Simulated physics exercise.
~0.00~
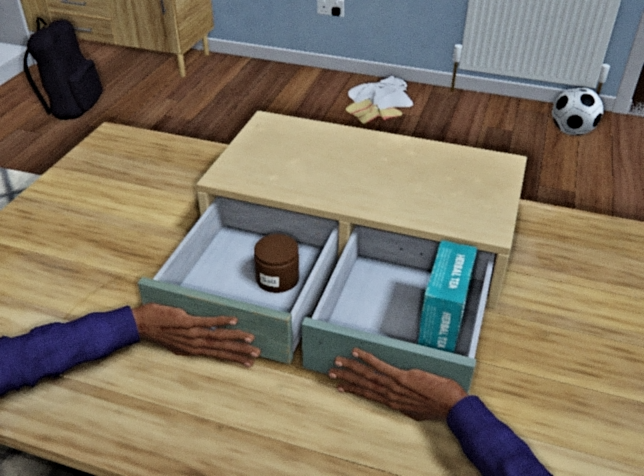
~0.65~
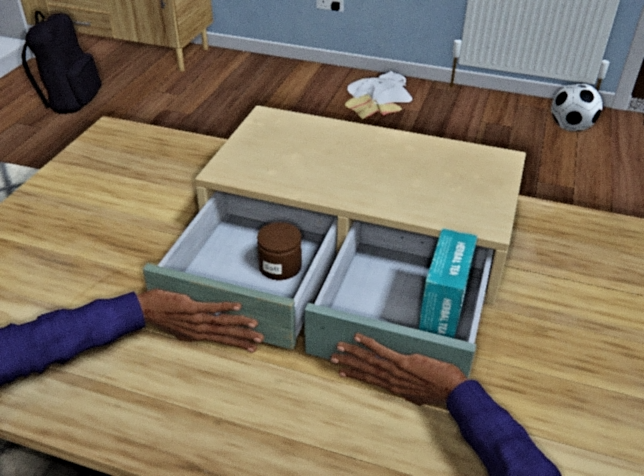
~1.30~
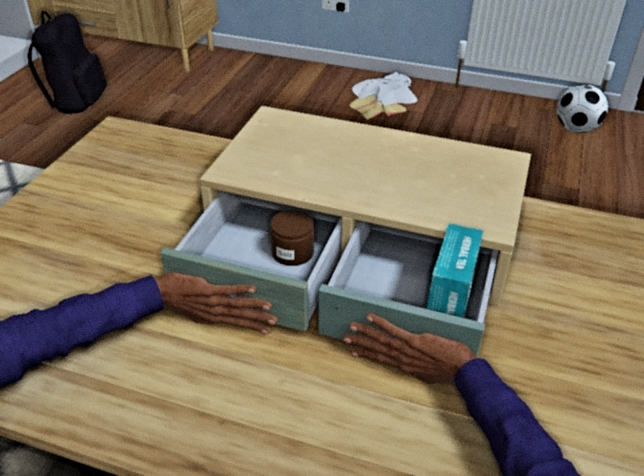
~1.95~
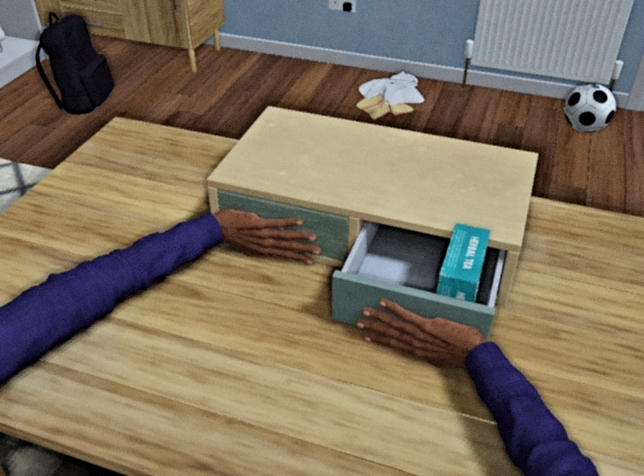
Two hands in purple sleeves pushed on a pair of green-fronted drawers in a wooden chest, and the left one, holding a brown jar, slid fully shut, while the right one, with a turquoise box inside, moved in a little but stayed ajar.
